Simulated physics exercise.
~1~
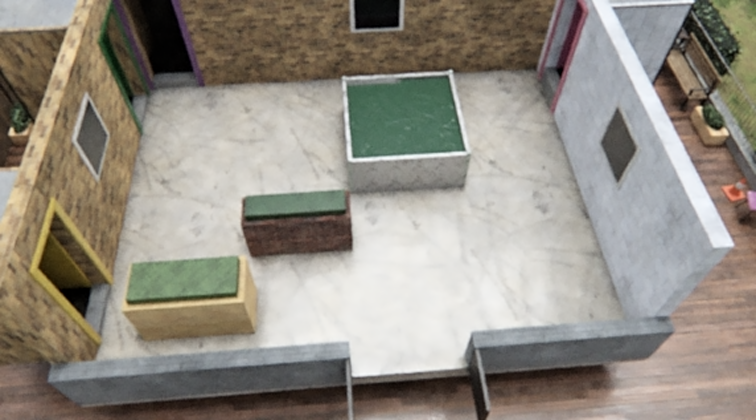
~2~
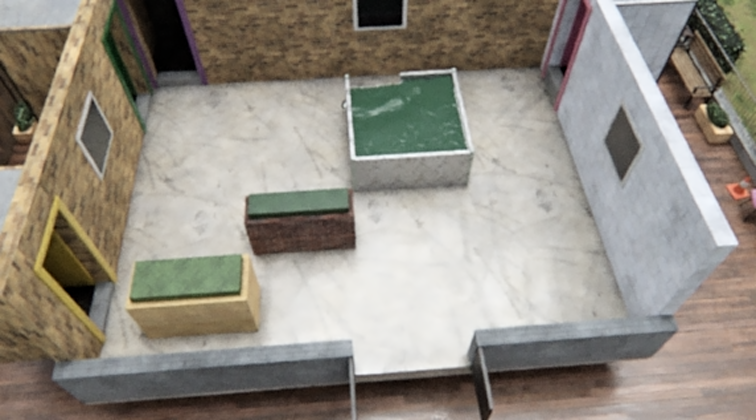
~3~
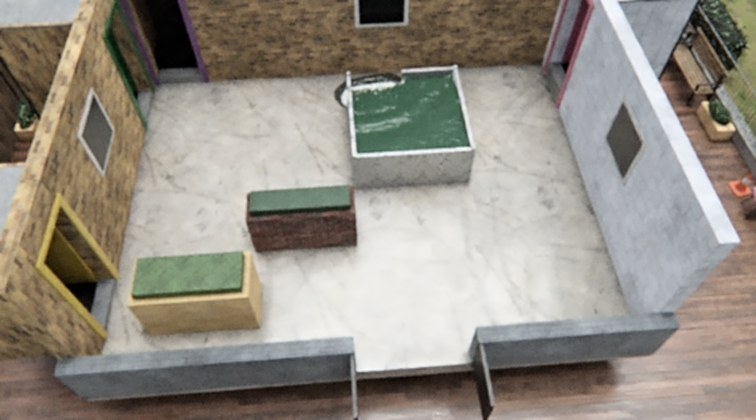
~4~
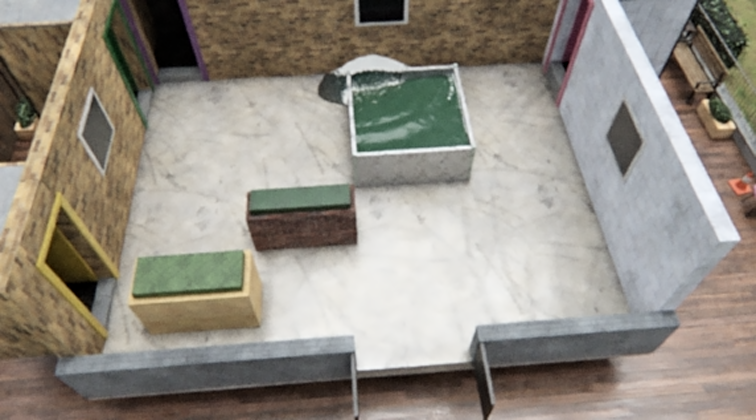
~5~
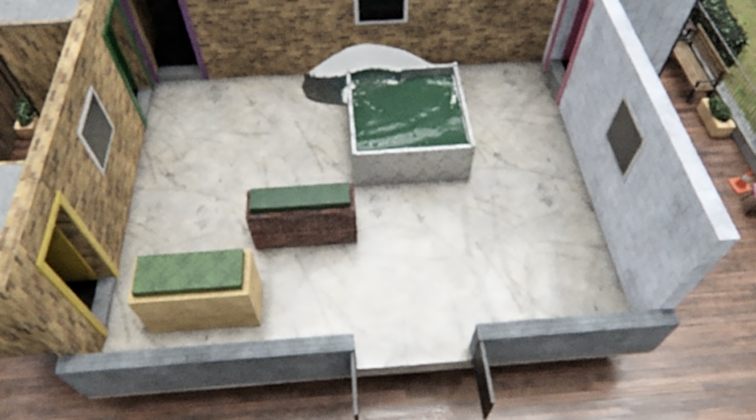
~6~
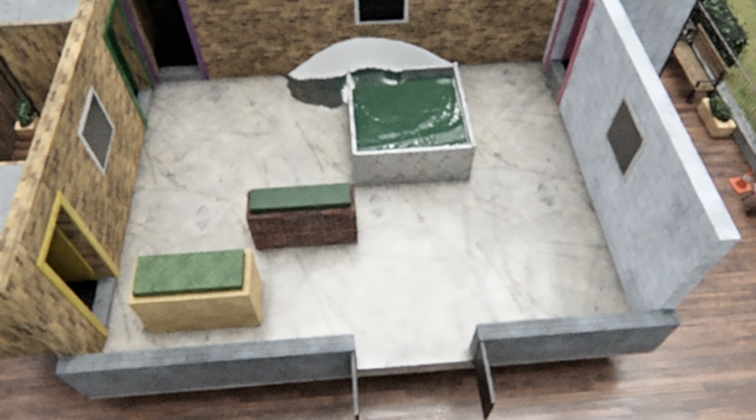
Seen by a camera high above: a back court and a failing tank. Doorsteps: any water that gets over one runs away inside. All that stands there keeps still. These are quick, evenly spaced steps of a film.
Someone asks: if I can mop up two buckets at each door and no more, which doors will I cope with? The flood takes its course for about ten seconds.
The green door will pass more than two buckets; the purple door will pass two buckets at most; the pink door will pass two buckets at most; the yellow door will pass two buckets at most.
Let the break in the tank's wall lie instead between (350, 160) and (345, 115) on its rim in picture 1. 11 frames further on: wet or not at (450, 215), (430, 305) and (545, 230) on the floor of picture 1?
Result, in sequence: Spared by the spill, spared by the spill, spared by the spill.
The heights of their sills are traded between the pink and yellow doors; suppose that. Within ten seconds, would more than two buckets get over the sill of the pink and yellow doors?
Pink door: Exceeds the limit; yellow door: Falls short.
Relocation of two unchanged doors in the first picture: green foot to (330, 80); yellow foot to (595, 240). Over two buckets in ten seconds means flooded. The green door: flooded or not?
Well, the green one simply runs past it.
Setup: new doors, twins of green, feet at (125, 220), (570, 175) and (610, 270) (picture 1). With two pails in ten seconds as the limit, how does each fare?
In the listed order: Stays within it, stays within it, stays within it.
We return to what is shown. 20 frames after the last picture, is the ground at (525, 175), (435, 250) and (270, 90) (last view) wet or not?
Result, in that order: Wetted / not wetted / wetted.
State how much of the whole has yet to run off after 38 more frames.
I make it around 94 per cent.
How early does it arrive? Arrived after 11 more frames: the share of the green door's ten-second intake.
Around 15 %.
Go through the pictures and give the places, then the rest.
In the first frame, the tank at (403, 117) is whole and still.
In the second frame, the front is at (347, 103), out from the gap on the tank's far side.
In the third frame, water pours out on the tank's far side and has run to a hidden place.
In the fourth frame, water pours out on the tank's far side and has run to (329, 75).
In the fifth frame, the front is at (308, 74), out from the gap on the tank's far side.
In the sixth frame, the front is at (288, 76), out from the gap on the tank's far side.
A moment on, water covers 15 % of the floor; the green door not reached, the purple door wet at the sill, nothing in, the pink door not reached, the yellow door not reached.
Next, water covers 30 % of the floor; the green door over two buckets in, the purple door wet at the sill, nothing in, the pink door wet at the sill, nothing in, the yellow door not reached.
Then, water covers 50 % of the floor; the green door far over two buckets in, the purple door under two buckets in, the pink door under two buckets in, the yellow door wet at the sill, nothing in.
Later, water covers 75 % of the floor; the green door far over two buckets in, the purple door under two buckets in, the pink door under two buckets in, the yellow door wet at the sill, nothing in.
In the end, water covers 95 % of the floor; the green door far over two buckets in, the purple door under two buckets in, the pink door under two buckets in, the yellow door wet at the sill, nothing in.
